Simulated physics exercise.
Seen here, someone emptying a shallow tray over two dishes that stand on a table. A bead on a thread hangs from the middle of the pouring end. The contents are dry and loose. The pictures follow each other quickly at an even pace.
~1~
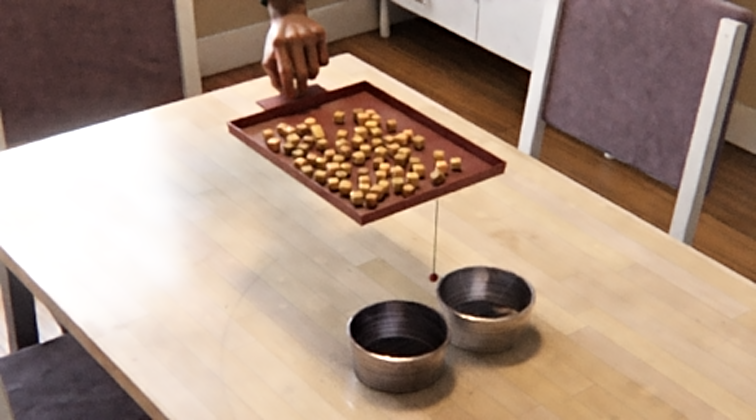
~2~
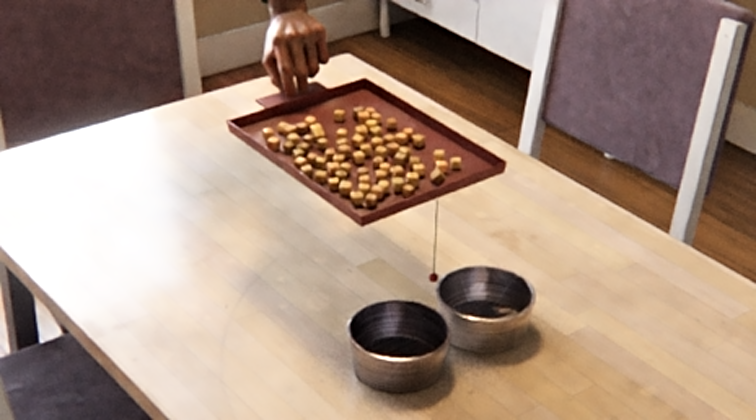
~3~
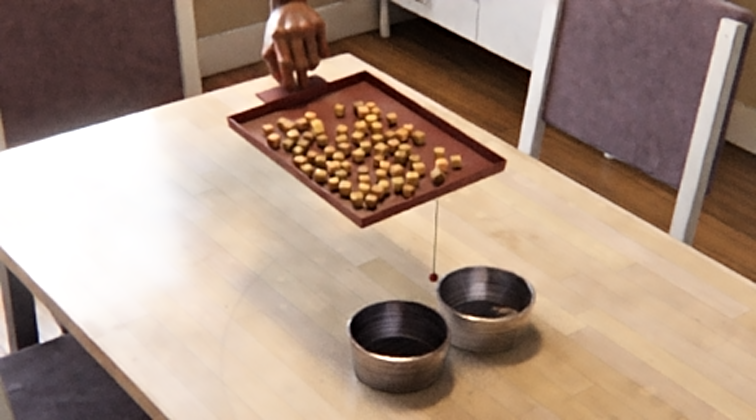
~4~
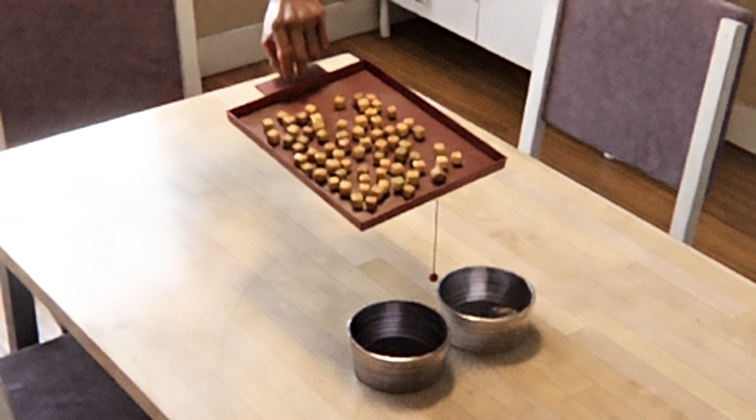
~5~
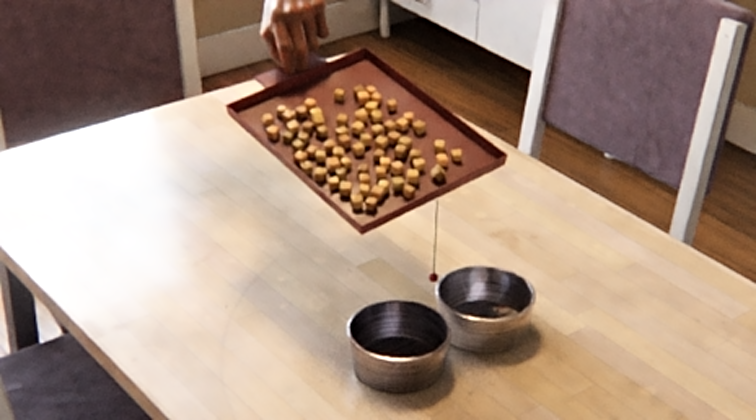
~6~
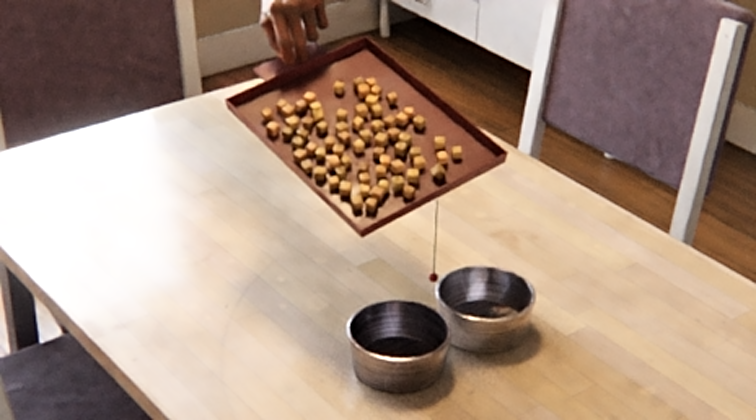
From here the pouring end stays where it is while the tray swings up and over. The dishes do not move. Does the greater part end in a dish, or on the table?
Caught overall: Only the smaller part.
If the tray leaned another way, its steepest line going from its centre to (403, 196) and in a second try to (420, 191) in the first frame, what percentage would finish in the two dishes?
Near 70 % and 80 %.
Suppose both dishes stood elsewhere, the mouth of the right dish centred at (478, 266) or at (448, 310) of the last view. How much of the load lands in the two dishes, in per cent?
About 40 and 30 per cent.
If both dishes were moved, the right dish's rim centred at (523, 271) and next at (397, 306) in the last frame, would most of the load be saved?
The first try: The smaller part. The second: Over half.
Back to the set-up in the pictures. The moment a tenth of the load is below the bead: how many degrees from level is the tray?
Roughly 105°.
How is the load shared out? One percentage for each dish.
About: Left dish 30, right dish 0 per cent.
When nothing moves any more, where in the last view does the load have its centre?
Roughly at (355, 351).
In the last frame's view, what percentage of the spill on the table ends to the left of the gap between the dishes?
Roughly 100 in a hundred.
Shortly afterwards, tray tipped steeply; the whole lot on the tray.
Next, tray tipped right over; all but a few on the tray; a little in the left dish.
Some moments later, tray tipped past a quarter turn; near a third in the left dish; near two thirds outside both.
In the end, tray tipped past a quarter turn; near a third in the left dish; none at all in the right dish; near two thirds outside both.
